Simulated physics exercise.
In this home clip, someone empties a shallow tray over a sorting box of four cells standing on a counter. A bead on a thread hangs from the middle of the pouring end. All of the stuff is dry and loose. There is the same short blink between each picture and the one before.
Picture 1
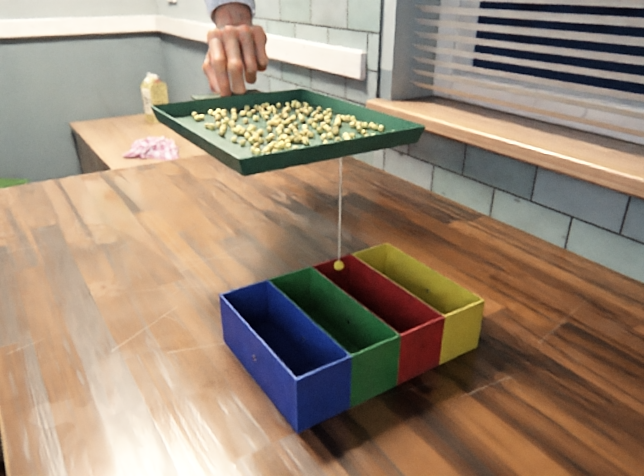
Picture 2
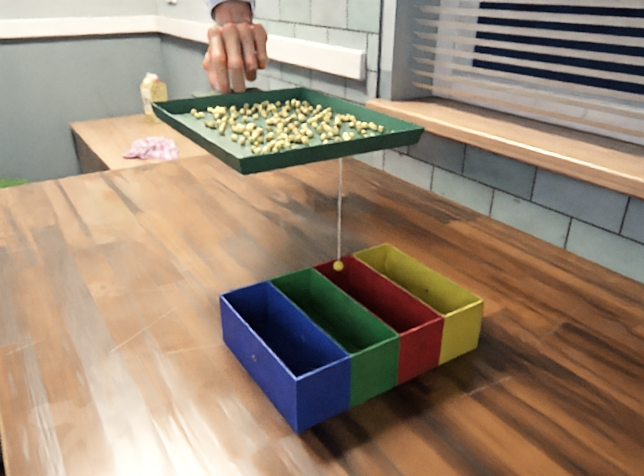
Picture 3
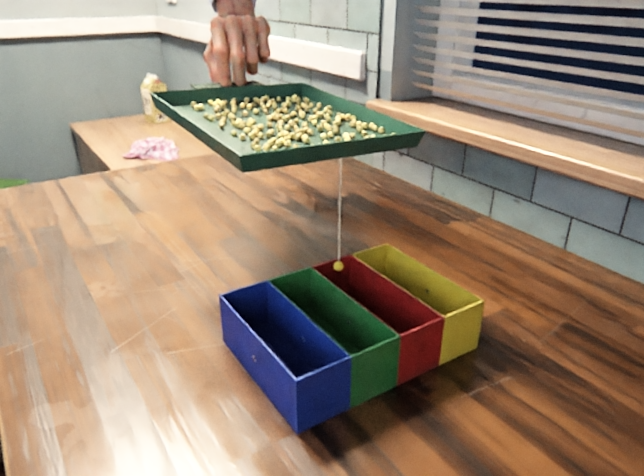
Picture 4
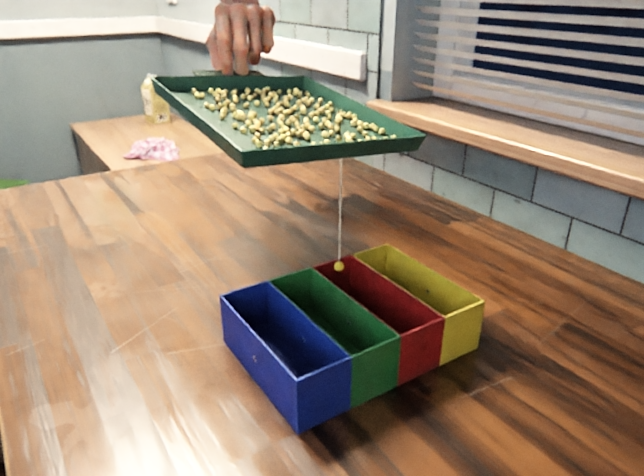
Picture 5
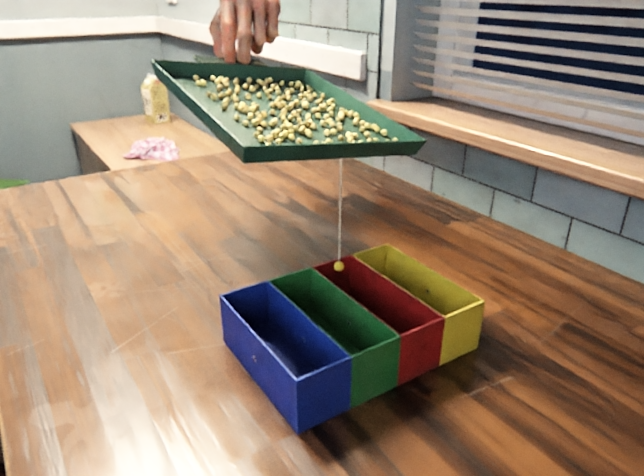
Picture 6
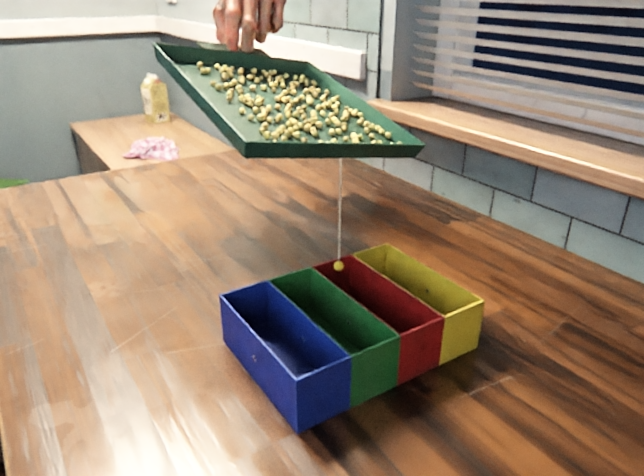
A hand slowly raising the far side of a green tray of beans, shifting them slightly, above a four-coloured sorting box.
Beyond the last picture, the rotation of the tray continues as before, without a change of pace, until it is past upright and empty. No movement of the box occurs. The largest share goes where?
To the yellow cell.
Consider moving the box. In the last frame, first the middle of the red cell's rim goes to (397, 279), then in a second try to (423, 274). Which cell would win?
The first try: The yellow cell. The second: The red one.
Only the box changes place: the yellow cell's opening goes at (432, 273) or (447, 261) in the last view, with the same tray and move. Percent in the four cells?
90 %, 100 %.
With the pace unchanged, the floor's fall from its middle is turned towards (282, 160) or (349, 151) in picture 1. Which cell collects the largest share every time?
Blue, then the cell in yellow.
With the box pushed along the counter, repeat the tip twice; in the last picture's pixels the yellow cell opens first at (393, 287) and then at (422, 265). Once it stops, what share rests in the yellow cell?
I'd say about 0 percent, followed by about 90 percent.
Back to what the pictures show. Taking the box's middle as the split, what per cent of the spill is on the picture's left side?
Estimate: About 0 percent.
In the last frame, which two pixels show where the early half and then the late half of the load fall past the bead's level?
The opening part goes through (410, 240); what follows goes through (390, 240).
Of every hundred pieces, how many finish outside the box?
Roughly 30 per cent.
Soon after the last picture, tray tipped steeply; most on the tray; a stray few in the yellow cell; a small part falling or outside the box.
A little later, tray tipped right over; a small part on the tray; about half in the yellow cell; a stray few in the red cell; about a third falling or outside the box.
Later still, tray tipped past a quarter turn; about two thirds in the yellow cell; a stray few in the red cell; about a third falling or outside the box.
At rest, tray tipped past a quarter turn; about two thirds in the yellow cell; a stray few in the red cell; none in the blue cell; none in the green cell; about a third outside the box.
